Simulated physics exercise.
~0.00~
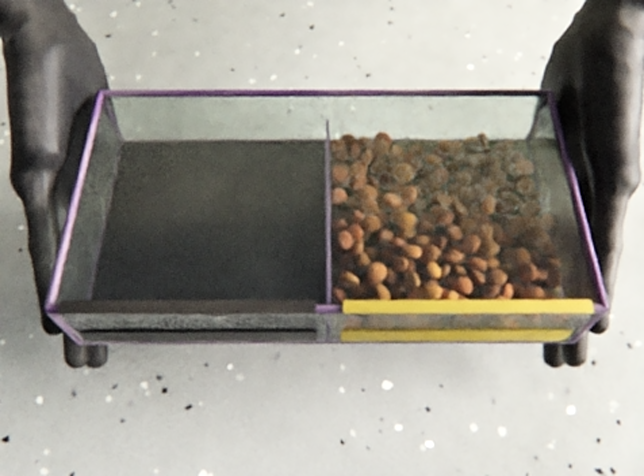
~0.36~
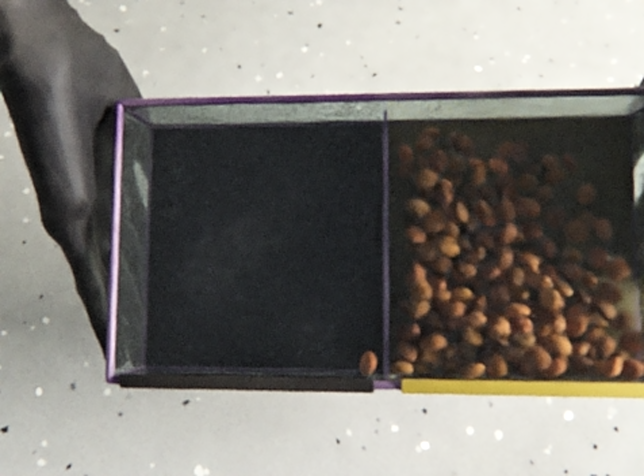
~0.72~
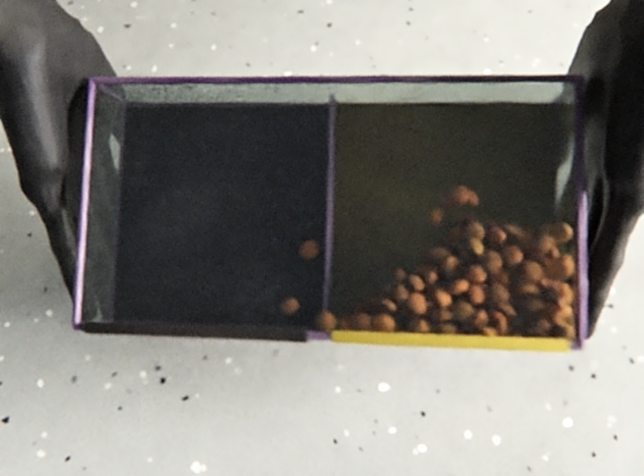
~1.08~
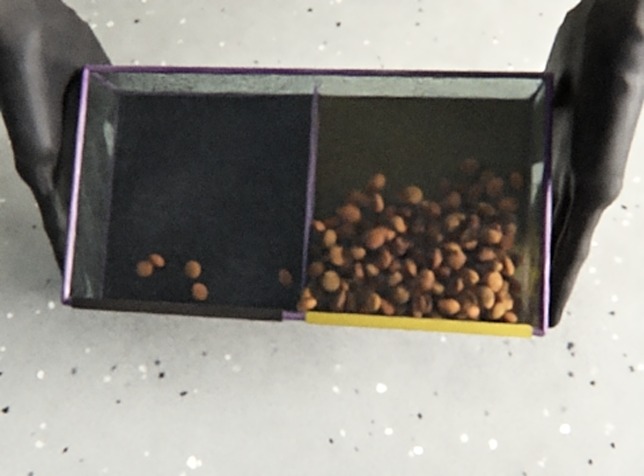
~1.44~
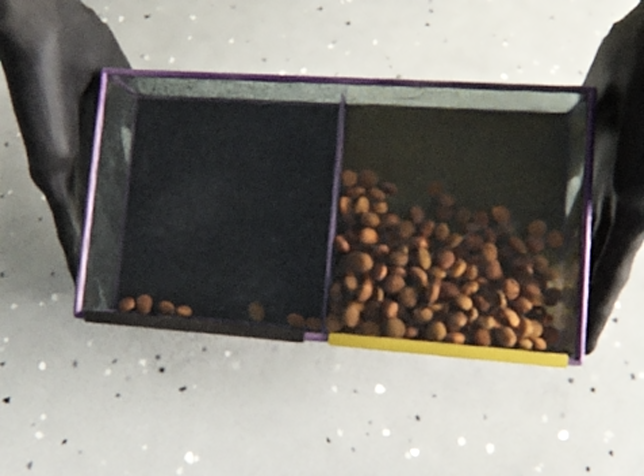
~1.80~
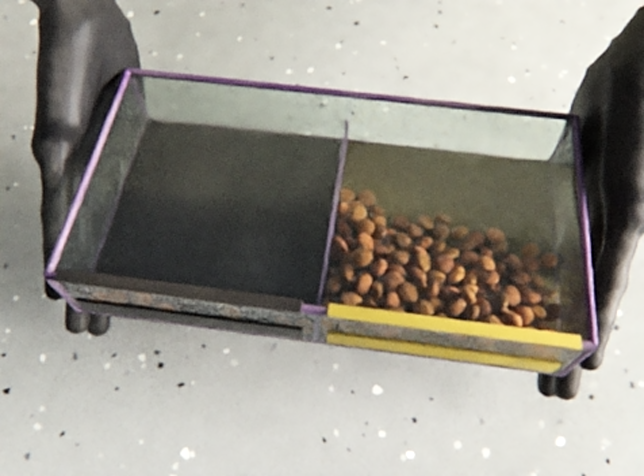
Above a pale, speckled surface, two dark hands hold a clear, purple-edged box split by a divider, its left side dark and empty and its right side, edged in yellow, filled with brown kibble. The hands tip the box toward the viewer and shift it to the right, then back left. The kibble slides toward the near edge, and a few pieces turn up in the left compartment. They scatter there, then settle low along its front edge. Finally the hands bring the box back toward level, slightly askew, with nearly all the kibble still heaped on the yellow side.
